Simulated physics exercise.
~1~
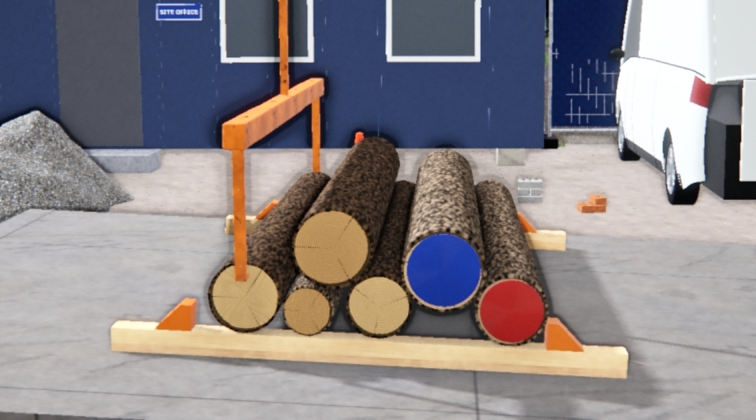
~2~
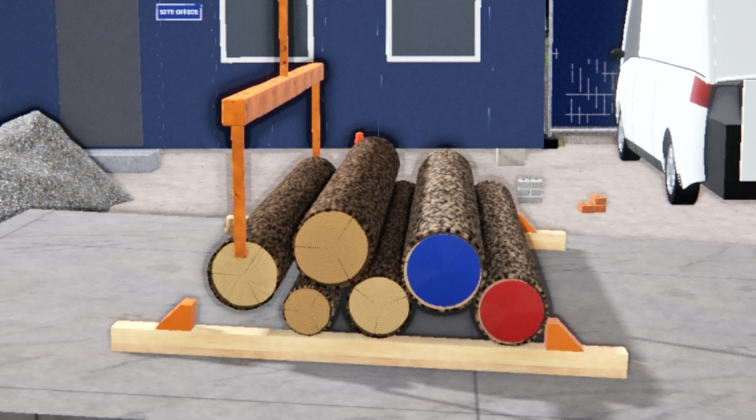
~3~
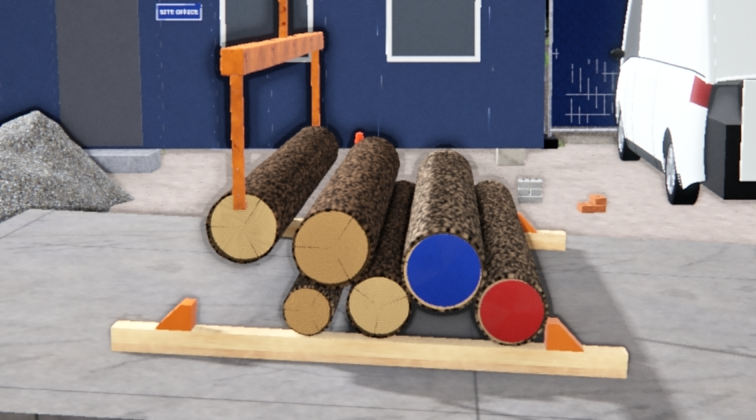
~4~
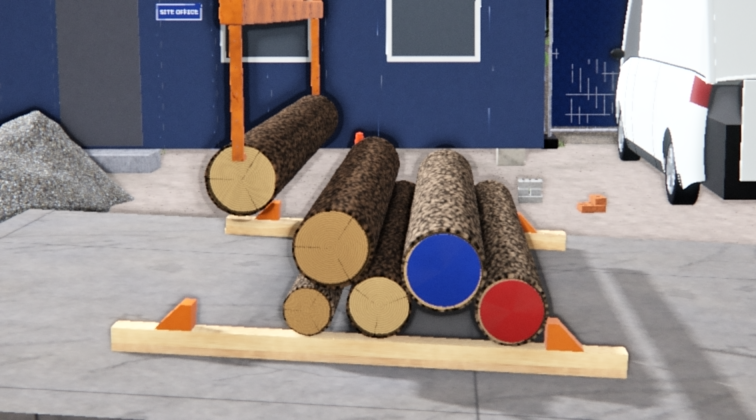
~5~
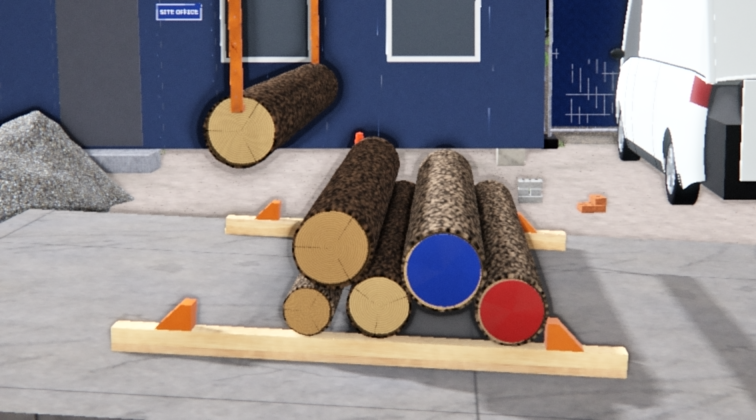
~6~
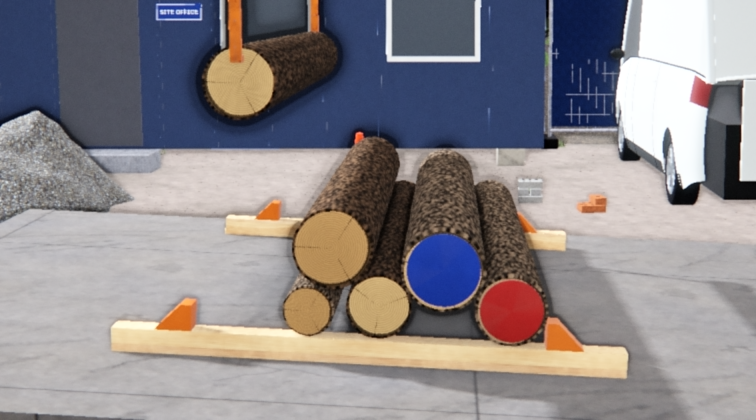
On a concrete pad outside a blue site office, an orange beam hooked the leftmost log of a small stack and lifted it steadily, leaving it hanging high while the blue-ended log, the red-ended one and the rest stayed put.
